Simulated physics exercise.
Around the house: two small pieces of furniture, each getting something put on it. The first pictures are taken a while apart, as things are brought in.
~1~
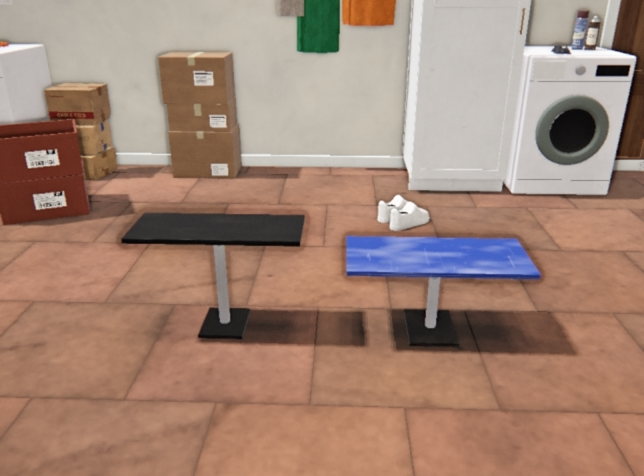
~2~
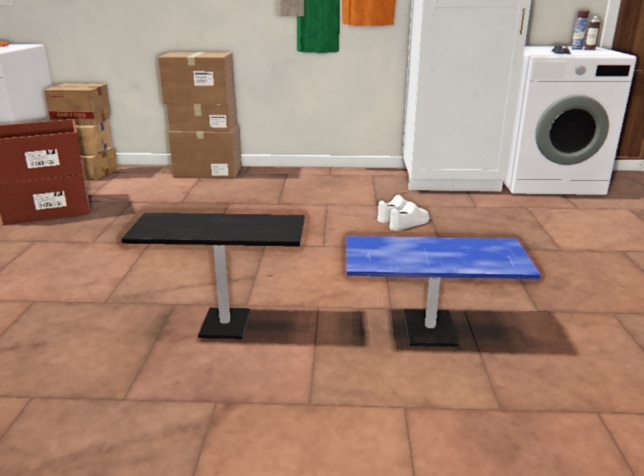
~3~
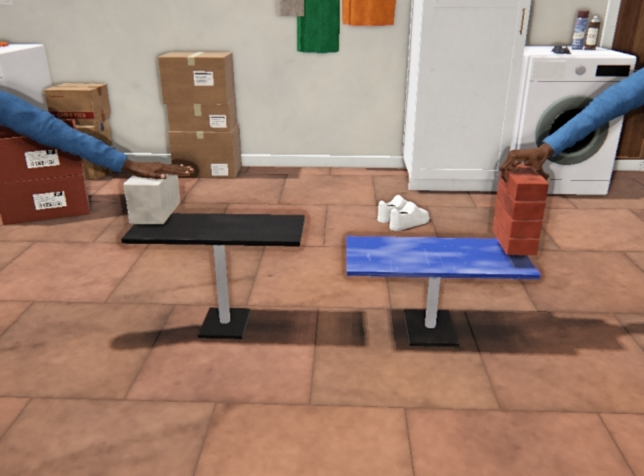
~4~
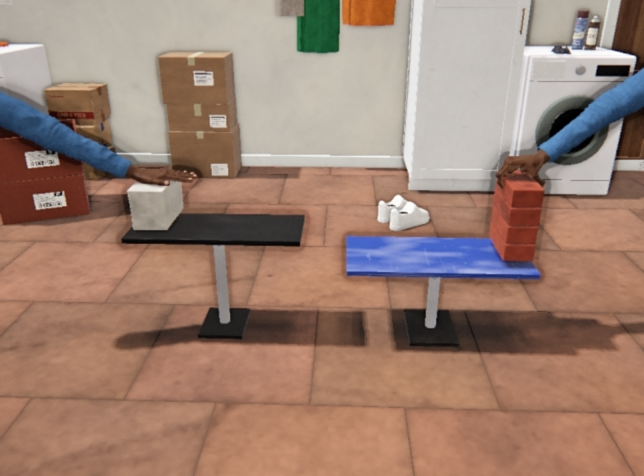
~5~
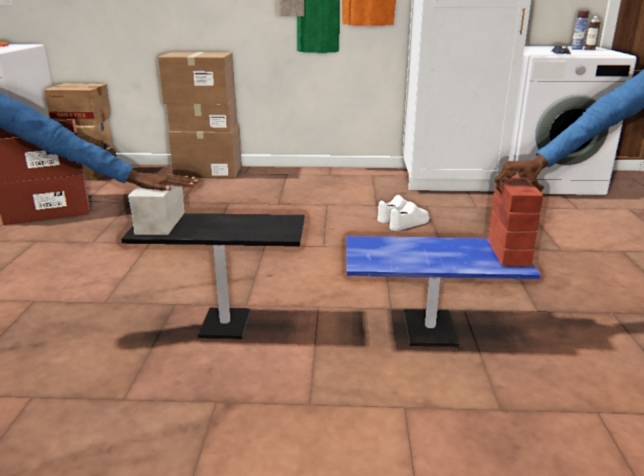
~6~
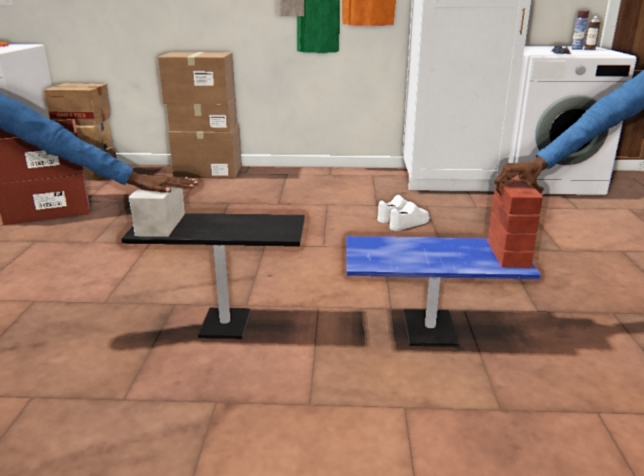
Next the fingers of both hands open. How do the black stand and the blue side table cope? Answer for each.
Outcome: The black stand goes over; the blue side table goes over.
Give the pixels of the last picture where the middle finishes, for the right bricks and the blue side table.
Near (626, 322) and (512, 270).
Then, 0.50 s past the last view, black stand leaning 21° off how it started near (176, 227); blue side table leaning 45° off how it started near (503, 264).
Finally, the black stand overbalances, near (115, 260); the blue side table overbalances, near (512, 270).
